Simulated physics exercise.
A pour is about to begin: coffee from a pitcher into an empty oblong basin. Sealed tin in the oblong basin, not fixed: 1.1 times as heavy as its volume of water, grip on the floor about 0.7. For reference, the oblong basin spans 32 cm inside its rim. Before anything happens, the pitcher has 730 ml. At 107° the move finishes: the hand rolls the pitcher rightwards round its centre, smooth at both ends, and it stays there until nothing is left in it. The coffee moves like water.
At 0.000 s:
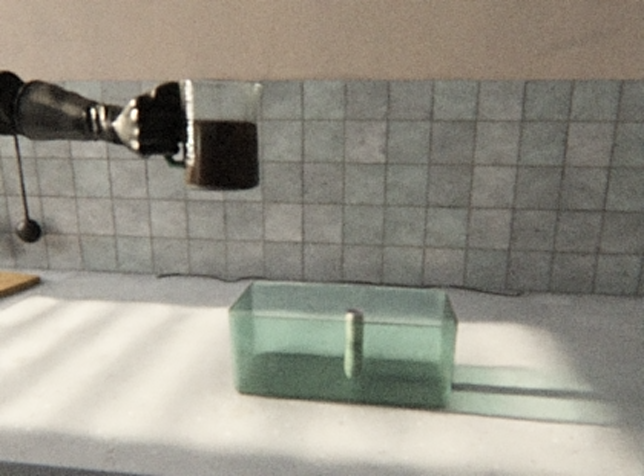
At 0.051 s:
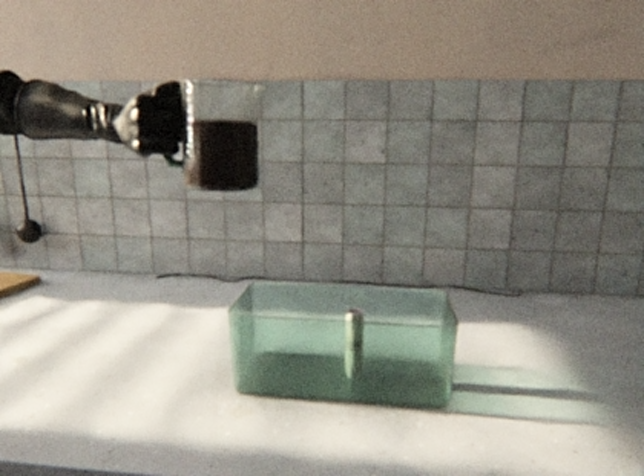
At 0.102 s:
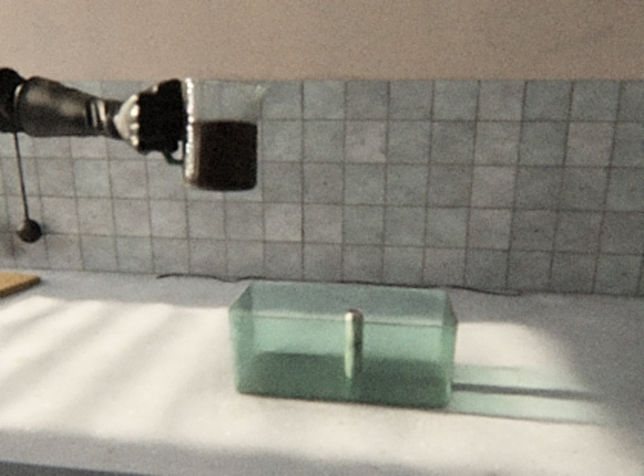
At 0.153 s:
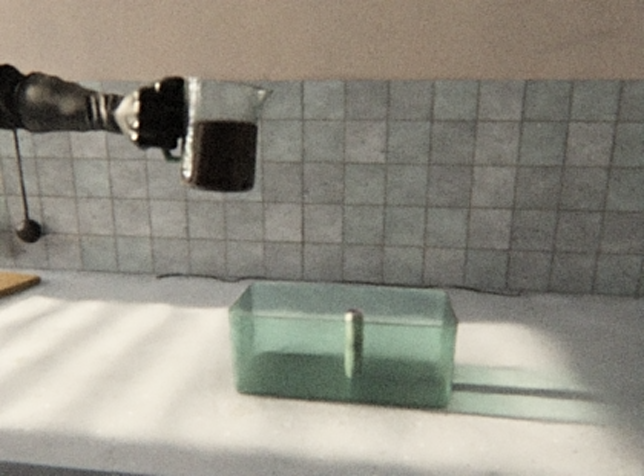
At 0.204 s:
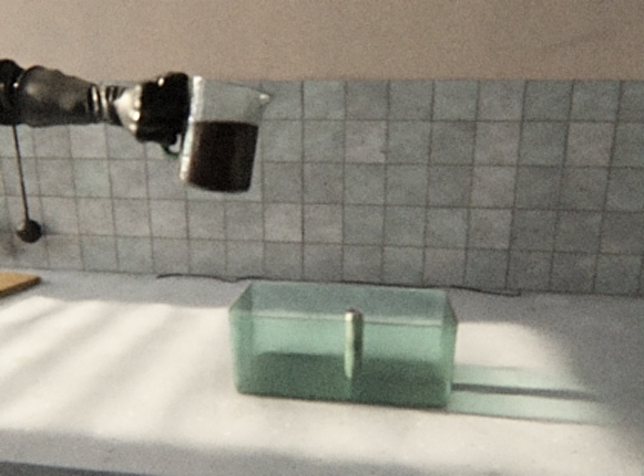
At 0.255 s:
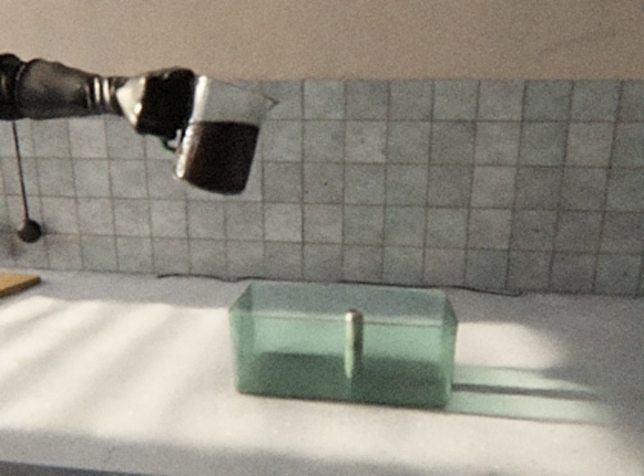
The video shows a dark mechanical hand holding a clear pitcher of dark coffee above a greenish, see-through oblong basin on a sunlit white counter, first almost still, then slowly tilting the pitcher a little to the right.
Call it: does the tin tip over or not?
It tips over.
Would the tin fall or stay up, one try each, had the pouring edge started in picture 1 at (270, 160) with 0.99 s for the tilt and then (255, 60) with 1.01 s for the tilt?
Try 1: Still standing; try 2: Tipped over.
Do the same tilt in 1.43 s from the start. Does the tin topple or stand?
Result: Tin tipped over.
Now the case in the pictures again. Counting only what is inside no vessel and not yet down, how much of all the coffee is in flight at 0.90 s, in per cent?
Estimate: Around 36 per cent.
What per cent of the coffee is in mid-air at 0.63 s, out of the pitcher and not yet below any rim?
About 7 per cent.
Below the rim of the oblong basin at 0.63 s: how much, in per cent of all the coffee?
Some 0 per cent.
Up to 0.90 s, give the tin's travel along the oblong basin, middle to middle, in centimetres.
About 2 cm.
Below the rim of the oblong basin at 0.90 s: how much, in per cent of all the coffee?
That comes to about 24 percent.
After 0.63 s the tilt is 75° and 93 per cent is still to pour; the tin stands where it began.
After 0.90 s the tilt is 105° and 39 per cent is still to pour; the tin stands 2 cm from where it began.
After 1.18 s the tilt is 107° and 6 per cent is still to pour; the tin lies on its side.
After 1.49 s the tilt is 107° and 0 per cent is still to pour; the tin lies on its side.
In the end the tin lies on its side.
